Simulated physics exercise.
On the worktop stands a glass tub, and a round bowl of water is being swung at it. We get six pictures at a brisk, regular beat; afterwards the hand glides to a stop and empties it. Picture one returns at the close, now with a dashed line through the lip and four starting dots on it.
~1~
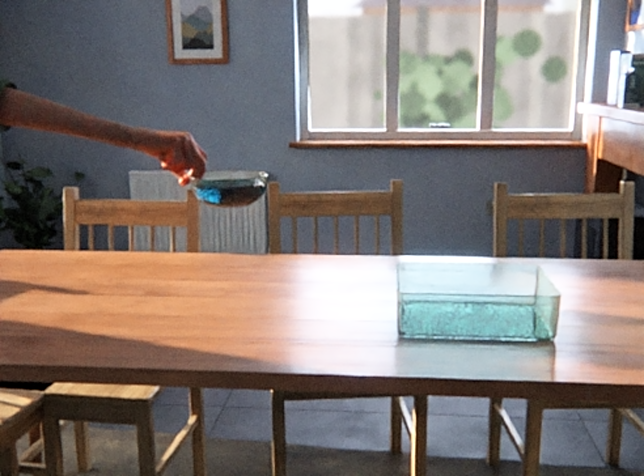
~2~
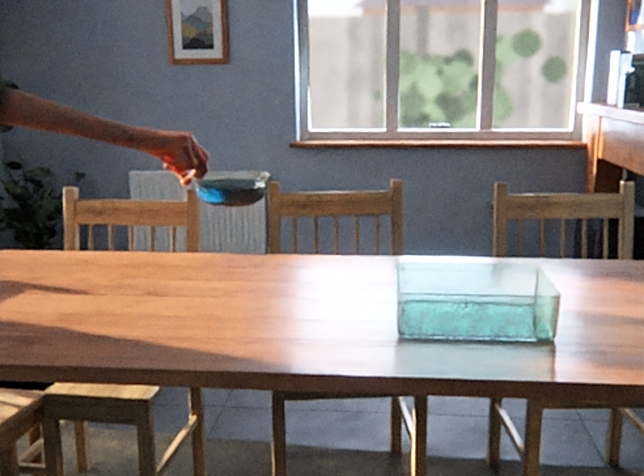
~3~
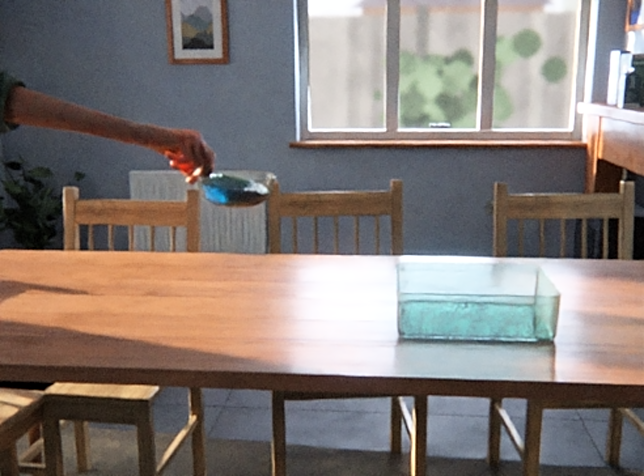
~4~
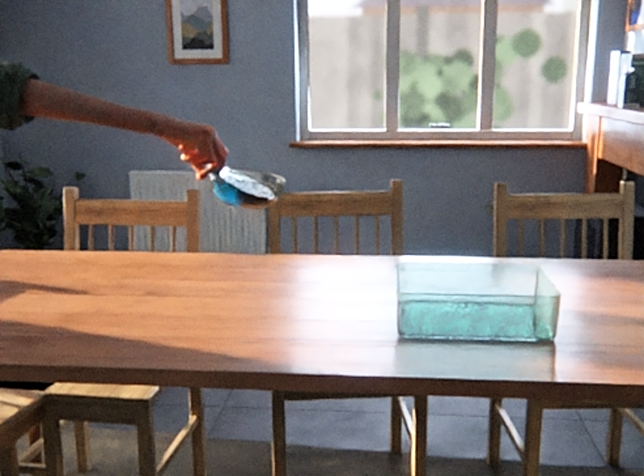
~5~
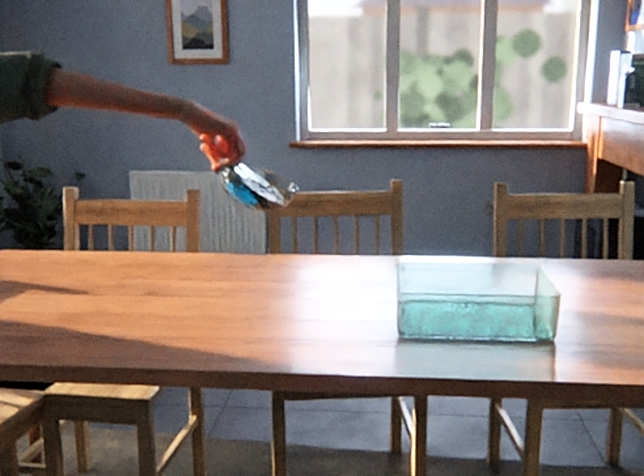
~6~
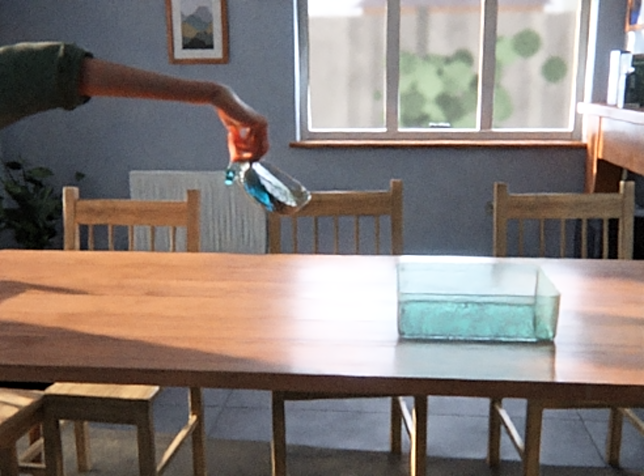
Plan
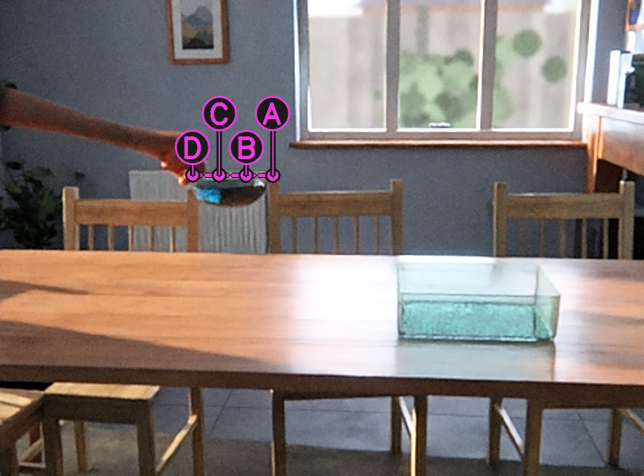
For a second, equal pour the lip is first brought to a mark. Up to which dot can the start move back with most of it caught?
Dot B.
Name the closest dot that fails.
C it is.
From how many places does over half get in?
Two.
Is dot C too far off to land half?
Yes.
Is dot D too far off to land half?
Yes.
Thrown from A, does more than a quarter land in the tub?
Yes, it does.
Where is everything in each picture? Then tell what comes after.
In the first frame, upright, lip at (265, 175); tub from (397, 336) to (556, 340); nothing has left yet.
In the second frame, upright, lip at (267, 175); nothing has left yet.
In the third frame, upright, lip at (273, 176); nothing has left yet.
In the fourth frame, tipped about 9°, lip at (283, 181); water is over the rim, down to (220, 171).
In the fifth frame, tipped about 20°, lip at (296, 188); water is over the rim, down to (219, 172).
In the sixth frame, tipped about 33°, lip at (309, 198); water is over the rim, down to (229, 182).
In magenta, A at (272, 175); B at (246, 175); C at (219, 175); D at (192, 175).
If A is chosen, about 72 % lands in the tub, 8 % falls short and 20 % goes beside or beyond.
If B is chosen, about 74 % lands in the tub, 10 % falls short and 15 % goes beside or beyond.
If C is chosen, about 12 % lands in the tub, 83 % falls short and 5 % goes beside or beyond.
If D is chosen, about 0 % lands in the tub, 96 % falls short and 4 % goes beside or beyond.
